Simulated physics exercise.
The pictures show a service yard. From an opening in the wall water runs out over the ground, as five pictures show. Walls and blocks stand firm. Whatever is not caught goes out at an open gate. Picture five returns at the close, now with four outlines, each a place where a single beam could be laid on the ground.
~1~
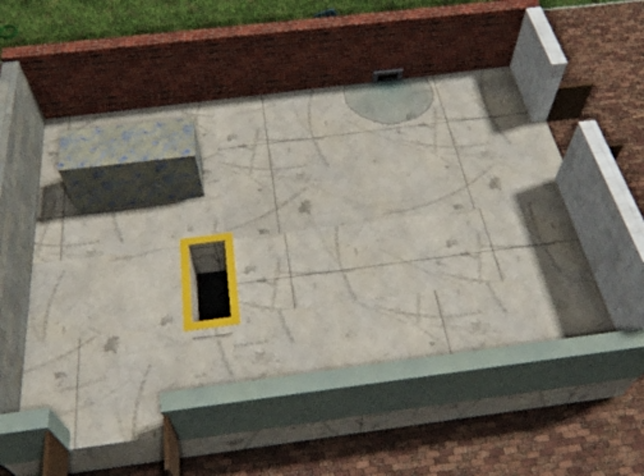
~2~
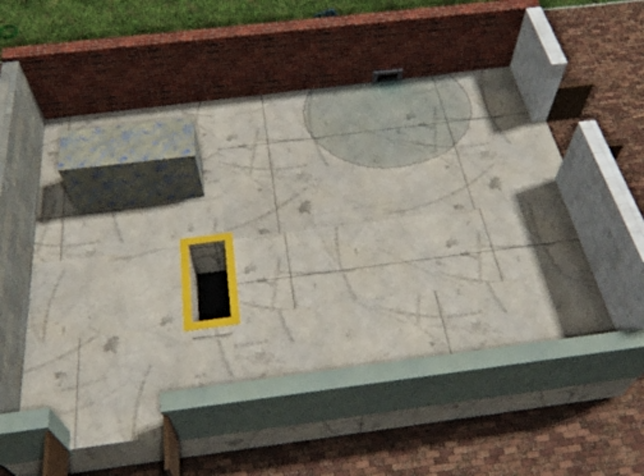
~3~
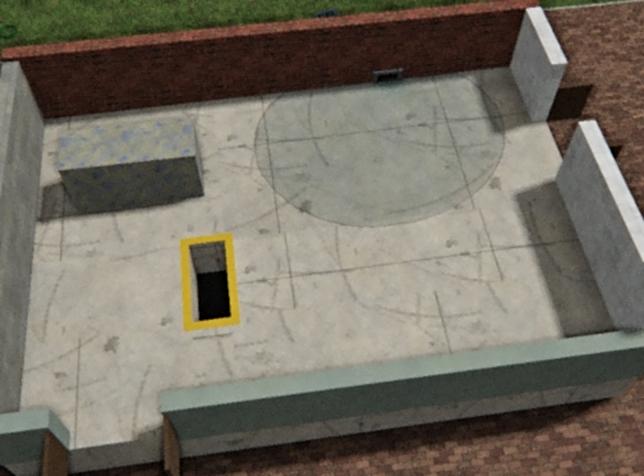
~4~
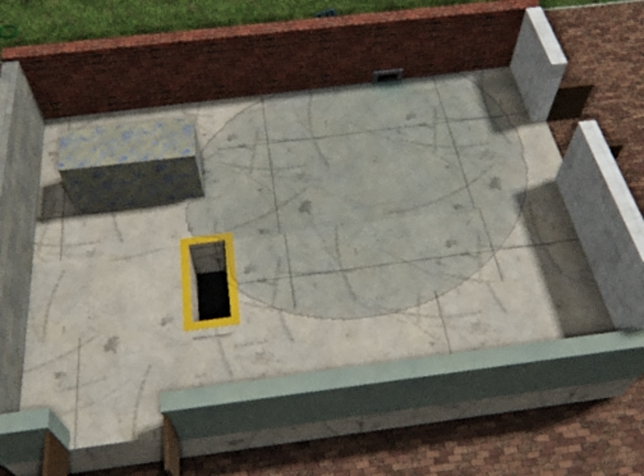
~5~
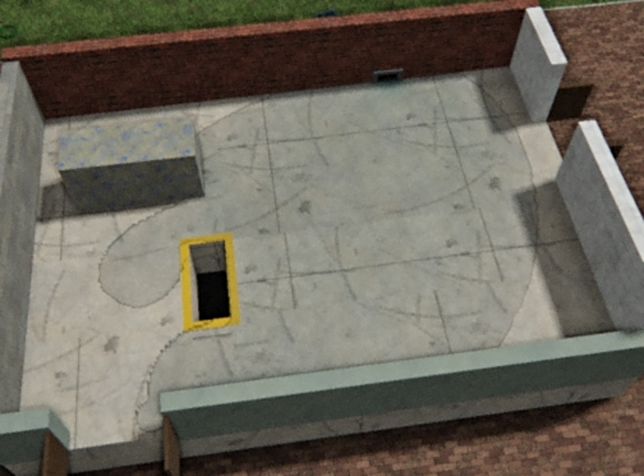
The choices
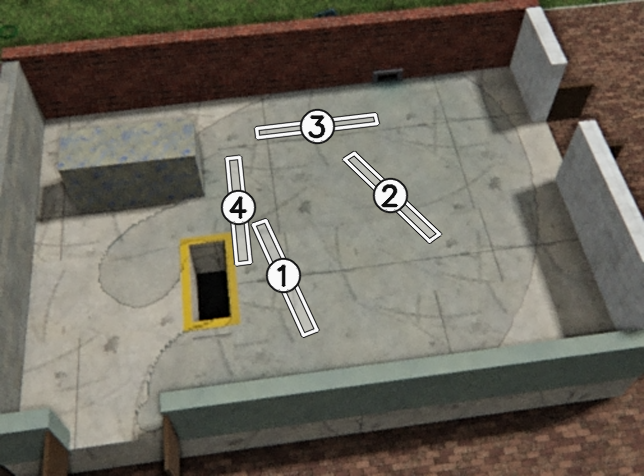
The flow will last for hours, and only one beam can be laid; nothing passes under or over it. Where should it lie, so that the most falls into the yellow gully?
The answer is spot 2.
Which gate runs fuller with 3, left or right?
More leaves on the left.
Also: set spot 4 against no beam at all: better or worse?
It is worse.
On the marked copy, 1 from (259, 222) to (310, 332); 2 from (349, 156) to (434, 237); 3 from (257, 133) to (376, 119); 4 from (243, 263) to (233, 158).
If 1 is chosen, about 21 % of the stream goes into the yellow gully, about 78 % out by the gates.
If 2 is chosen, about 28 % of the stream goes into the yellow gully, about 71 % out by the gates.
If 3 is chosen, about 17 % of the stream goes into the yellow gully, about 83 % out by the gates.
If 4 is chosen, about 19 % of the stream goes into the yellow gully, about 81 % out by the gates.
